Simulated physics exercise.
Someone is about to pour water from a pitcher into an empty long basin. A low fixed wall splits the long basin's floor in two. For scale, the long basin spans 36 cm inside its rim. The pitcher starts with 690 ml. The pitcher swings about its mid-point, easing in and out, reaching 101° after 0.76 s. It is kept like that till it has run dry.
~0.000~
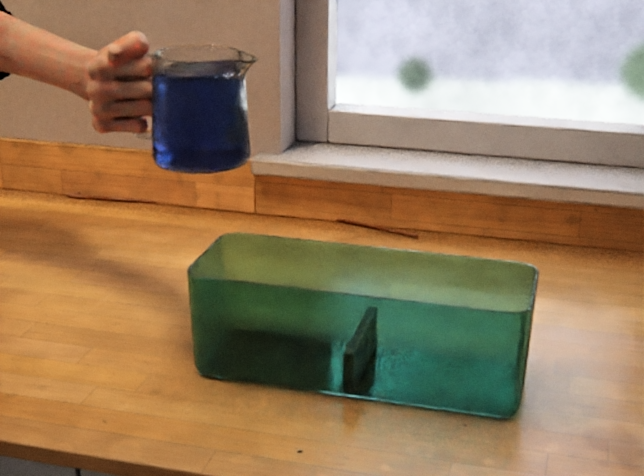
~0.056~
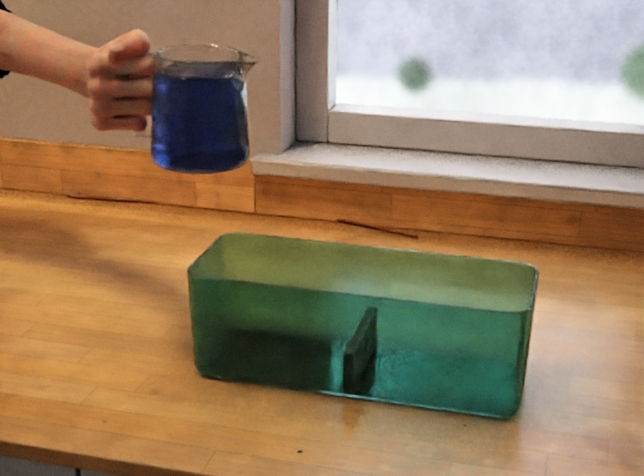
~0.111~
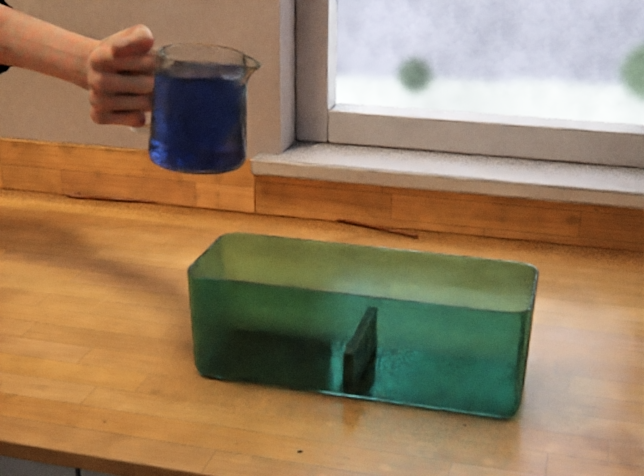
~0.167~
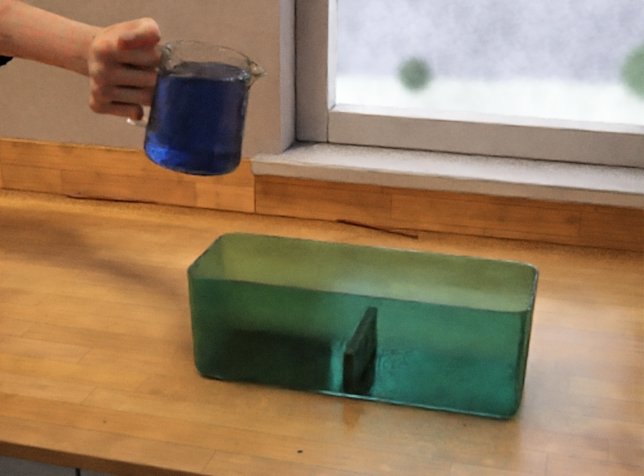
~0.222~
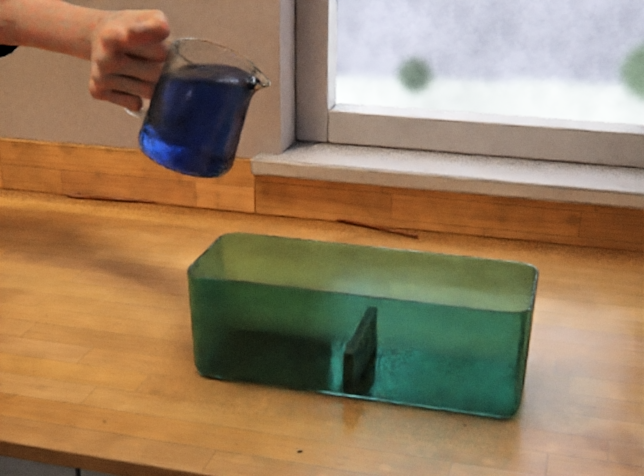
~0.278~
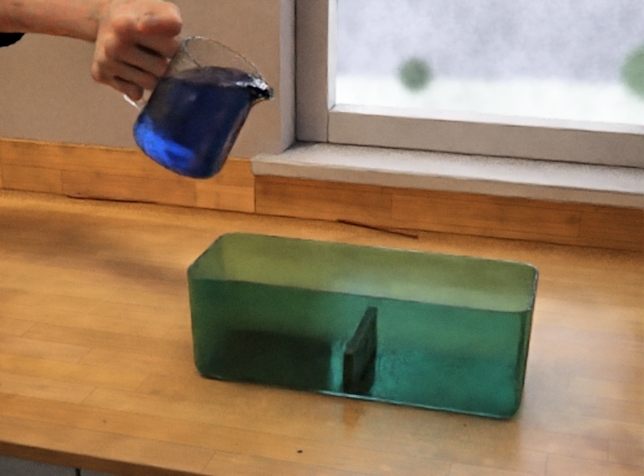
The footage shows a hand holding a clear pitcher of blue water above a green, long basin with a low dividing wall on a wooden counter, then gradually tilting the pitcher so its spout side lowers to the right.
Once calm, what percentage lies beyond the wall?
Roughly 3 per cent is past the wall.
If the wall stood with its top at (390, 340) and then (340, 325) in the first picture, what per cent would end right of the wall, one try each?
In turn about 5 and 20 per cent.
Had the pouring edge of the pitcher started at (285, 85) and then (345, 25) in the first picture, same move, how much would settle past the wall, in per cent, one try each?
In turn about 30 and 90 per cent.
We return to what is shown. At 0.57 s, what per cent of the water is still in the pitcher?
Near 68 in a hundred.
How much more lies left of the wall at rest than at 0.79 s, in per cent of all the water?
About 40 per cent.
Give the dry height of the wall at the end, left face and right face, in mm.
Left about 18 mm, right about 48 mm.
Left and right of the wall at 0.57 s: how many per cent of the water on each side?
Left about 9, right about 0.
After 0.57 s the tilt is 87° and 68 per cent is still to pour, 9 is left of the wall and 0 right of it.
After 0.79 s the tilt is 101° and 25 per cent is still to pour, 51 is left of the wall and 0 right of it.
After 1.01 s the tilt is 101° and 8 per cent is still to pour, 78 is left of the wall and 1 right of it.
After 1.26 s the tilt is 101° and 2 per cent is still to pour, 88 is left of the wall and 3 right of it.
In the end 91 per cent lies left of the wall, 3 right of it and 6 outside.
